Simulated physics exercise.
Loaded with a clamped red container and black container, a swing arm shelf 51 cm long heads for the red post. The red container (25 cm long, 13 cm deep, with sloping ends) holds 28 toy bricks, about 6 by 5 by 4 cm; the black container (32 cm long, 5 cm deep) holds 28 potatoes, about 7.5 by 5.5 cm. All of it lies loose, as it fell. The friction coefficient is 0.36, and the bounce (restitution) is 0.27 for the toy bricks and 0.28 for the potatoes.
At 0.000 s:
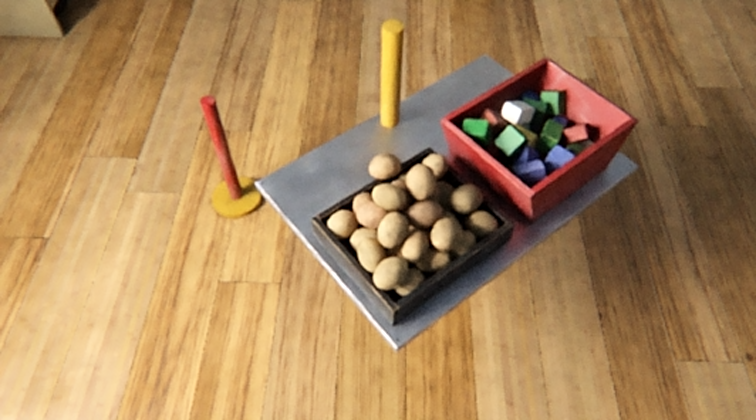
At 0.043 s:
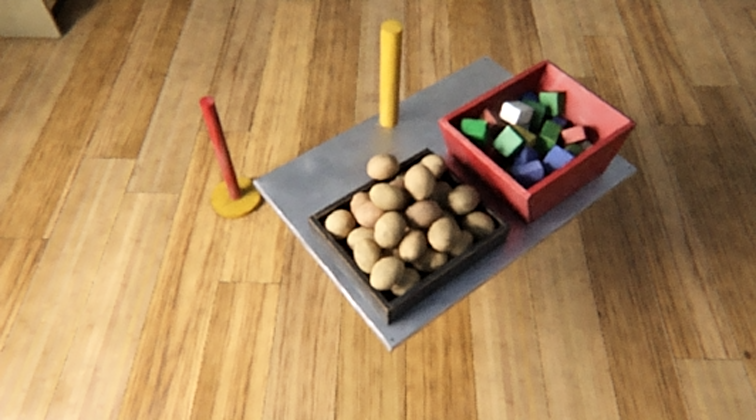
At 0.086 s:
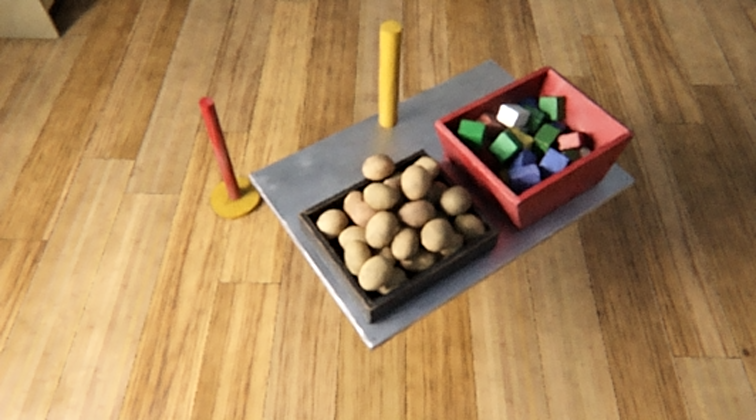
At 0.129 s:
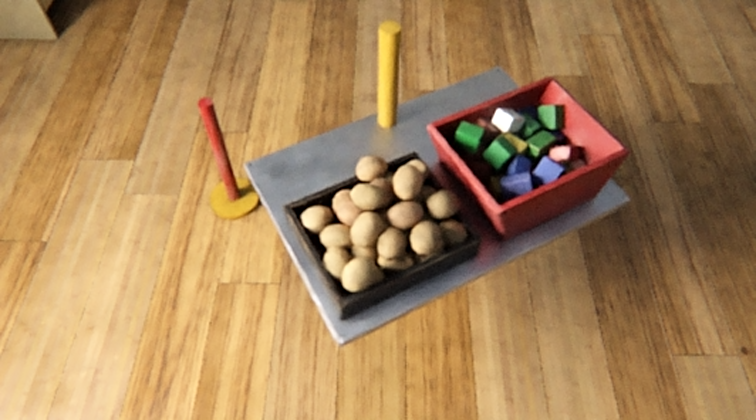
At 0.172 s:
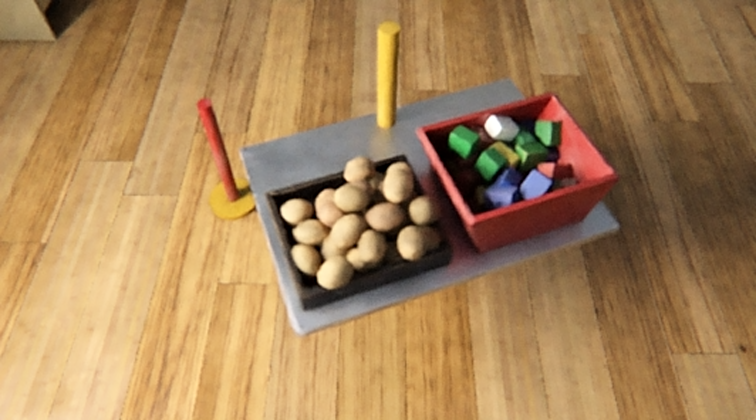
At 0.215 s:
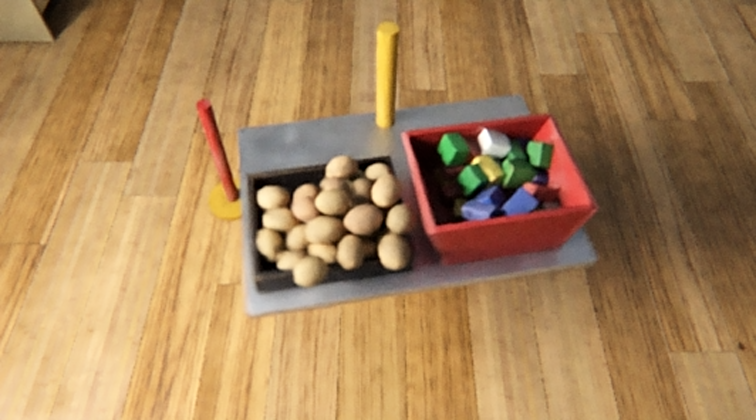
A grey shelf holding a box of potatoes and another of bricks swings clockwise, speeding up.
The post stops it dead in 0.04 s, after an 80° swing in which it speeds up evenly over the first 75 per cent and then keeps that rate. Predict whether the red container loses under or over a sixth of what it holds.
The red container loses under a sixth of what it holds.
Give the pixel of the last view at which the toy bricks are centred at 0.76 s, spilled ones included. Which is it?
Centre approx. at (343, 219).
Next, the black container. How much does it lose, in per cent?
Black container: 45%.
After 0.34 s, the shelf hits the red post.
After 0.42 s, the red container has all 28 and the black container is down by 8 of 28.
After 0.54 s, the red container is down by 1 of 28 and the black container is down by 10 of 28.
After 0.76 s, the red container is down by 2 of 28 and the black container is down by 13 of 28.
When it is over (at 1.19 s), the red container is down by 2 of 28 and the black container is down by 13 of 28. Asked share, 2 of 28, 7 per cent.
